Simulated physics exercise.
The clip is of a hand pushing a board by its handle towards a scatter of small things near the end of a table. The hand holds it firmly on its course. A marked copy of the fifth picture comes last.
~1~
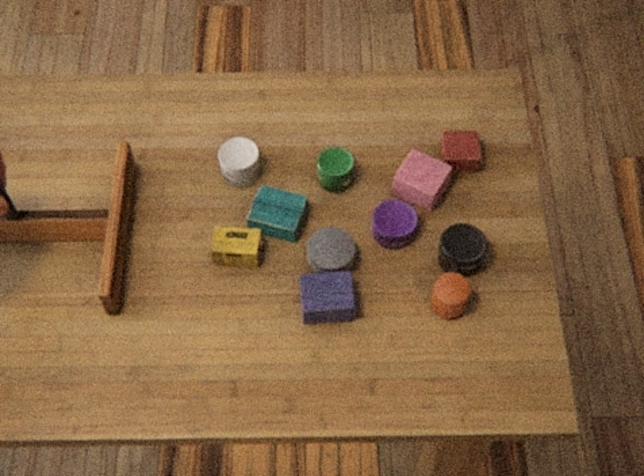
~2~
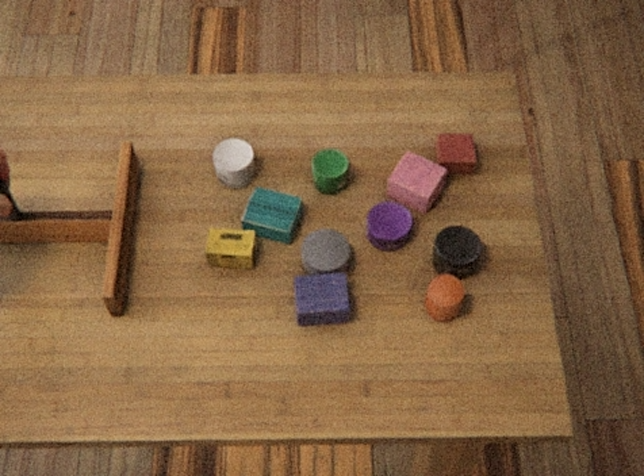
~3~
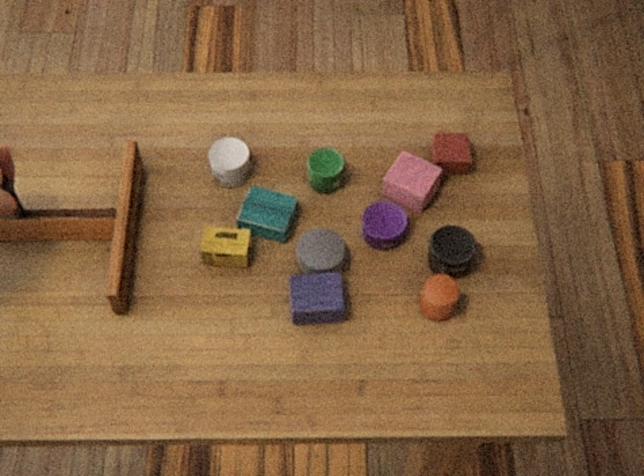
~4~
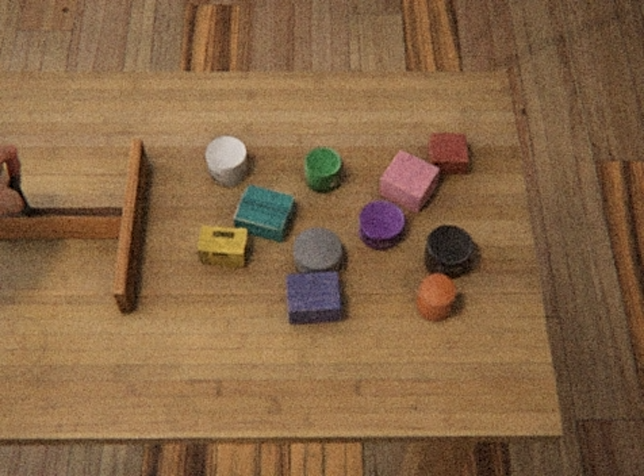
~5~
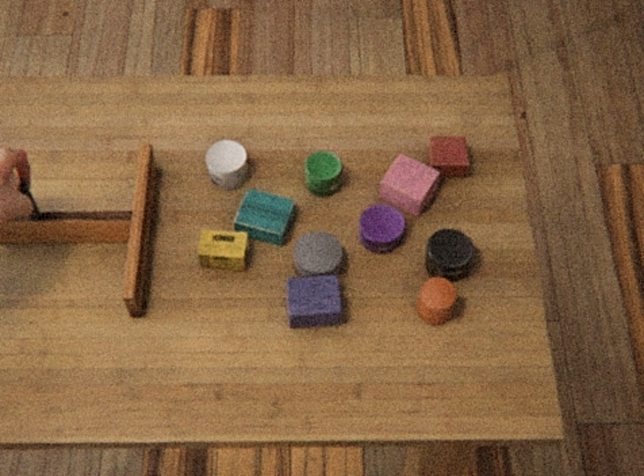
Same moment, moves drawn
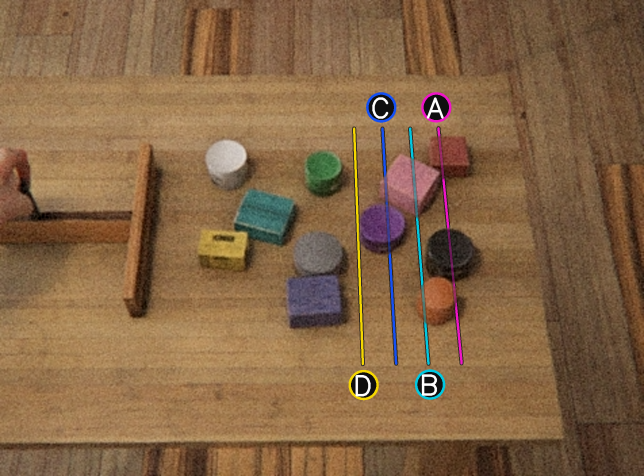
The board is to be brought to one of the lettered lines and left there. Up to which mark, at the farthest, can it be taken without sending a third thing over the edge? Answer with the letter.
As far as mark A.
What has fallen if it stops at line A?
The black jar.
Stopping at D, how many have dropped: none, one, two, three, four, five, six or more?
By then, none.
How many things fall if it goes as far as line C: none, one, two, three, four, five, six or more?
By then, none.
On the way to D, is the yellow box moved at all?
Yes.
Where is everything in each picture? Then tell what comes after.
Grey pot (332, 254); turquoise box (278, 213); white tub (240, 163), in the first picture.
Board (117, 215); purple tub (389, 227), in the second picture.
Board (121, 213); red block (451, 154), in the third picture.
Board (128, 212); yellow box (224, 246), in the fourth picture.
Board (137, 216); pink block (410, 185); black jar (449, 255); grey pot (318, 258), in the fifth picture.
On the marked copy, A at (449, 237); B at (419, 237); C at (389, 237); D at (358, 237).
Following A. Soon after the start, board (250, 216); white tub (279, 165); grey pot (327, 258).
Later, board (361, 215); black jar (477, 250); pink block (450, 193).
In the end, board (449, 215); black jar over the edge; purple tub (524, 227); one fallen.
As for the rest, B is within the limit but short; C is within the limit but short; D is within the limit but short.
